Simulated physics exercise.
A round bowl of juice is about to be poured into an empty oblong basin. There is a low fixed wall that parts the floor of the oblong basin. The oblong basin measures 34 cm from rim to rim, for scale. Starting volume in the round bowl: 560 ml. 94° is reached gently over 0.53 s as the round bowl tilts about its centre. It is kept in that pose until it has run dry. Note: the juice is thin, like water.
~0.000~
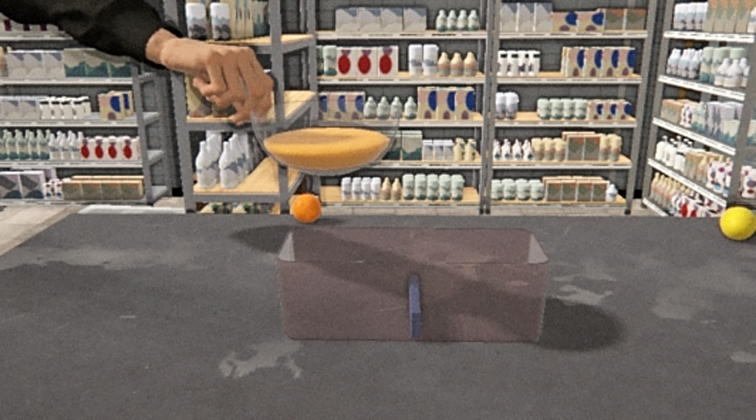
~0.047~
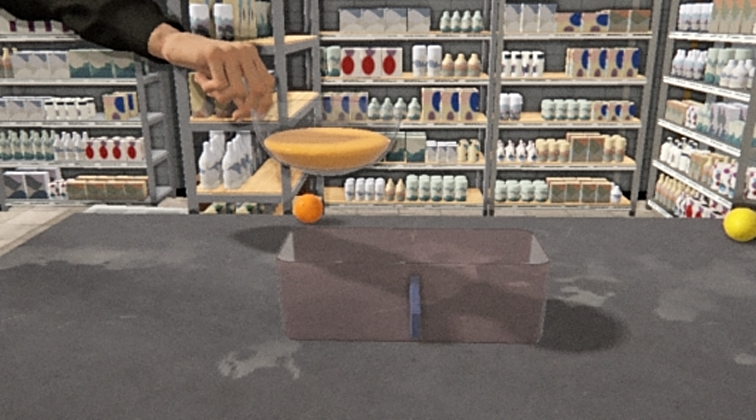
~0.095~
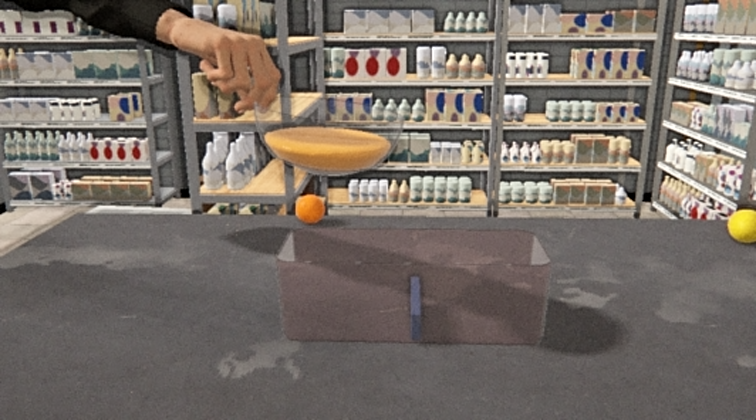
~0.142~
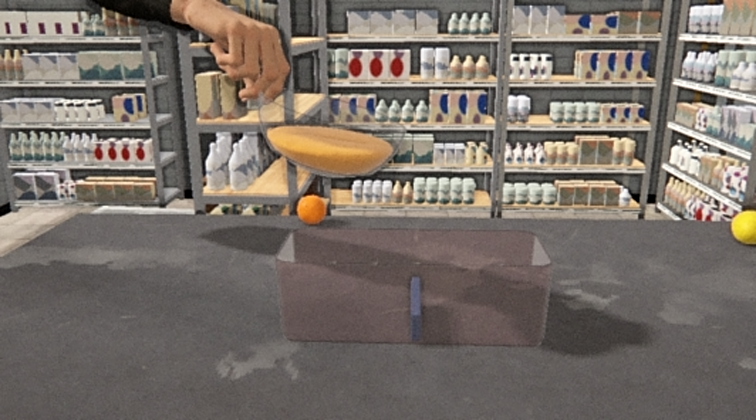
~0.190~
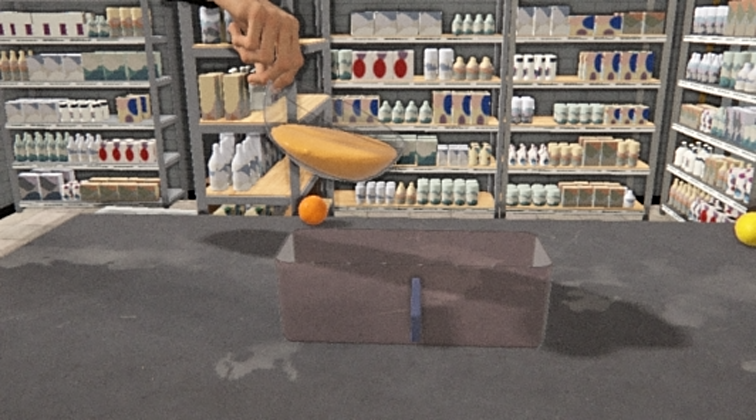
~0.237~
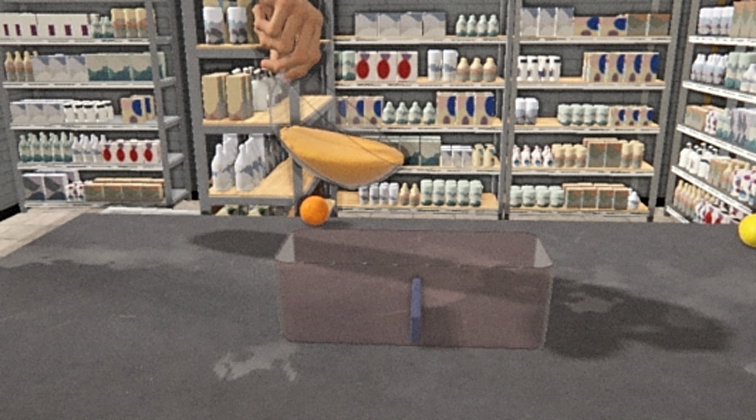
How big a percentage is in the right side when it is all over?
Roughly 56 per cent is in the right side.
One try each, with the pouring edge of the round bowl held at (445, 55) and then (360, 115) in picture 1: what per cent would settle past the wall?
In turn about 75 and 15 per cent.
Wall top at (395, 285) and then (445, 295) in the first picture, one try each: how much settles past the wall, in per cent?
In order, 80 and 20 per cent.
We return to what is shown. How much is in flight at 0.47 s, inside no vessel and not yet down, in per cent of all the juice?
42 %.
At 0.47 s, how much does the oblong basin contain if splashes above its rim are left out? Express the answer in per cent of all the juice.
I reckon close to 48 percent of it.
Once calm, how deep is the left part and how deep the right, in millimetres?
Final reading - left some 10 mm, right some 16 mm.
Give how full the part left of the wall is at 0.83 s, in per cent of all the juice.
Left share: Approx. 38 %.
After 0.47 s the tilt is 92° and 10 per cent is still to pour, 4 is left of the wall and 43 right of it.
After 0.65 s the tilt is 94° and 1 per cent is still to pour, 30 is left of the wall and 61 right of it.
After 0.83 s the tilt is 94° and 1 per cent is still to pour, 38 is left of the wall and 57 right of it.
After 1.03 s the tilt is 94° and 0 per cent is still to pour, 40 is left of the wall and 56 right of it.
In the end 41 per cent lies left of the wall, 56 right of it and 3 outside.
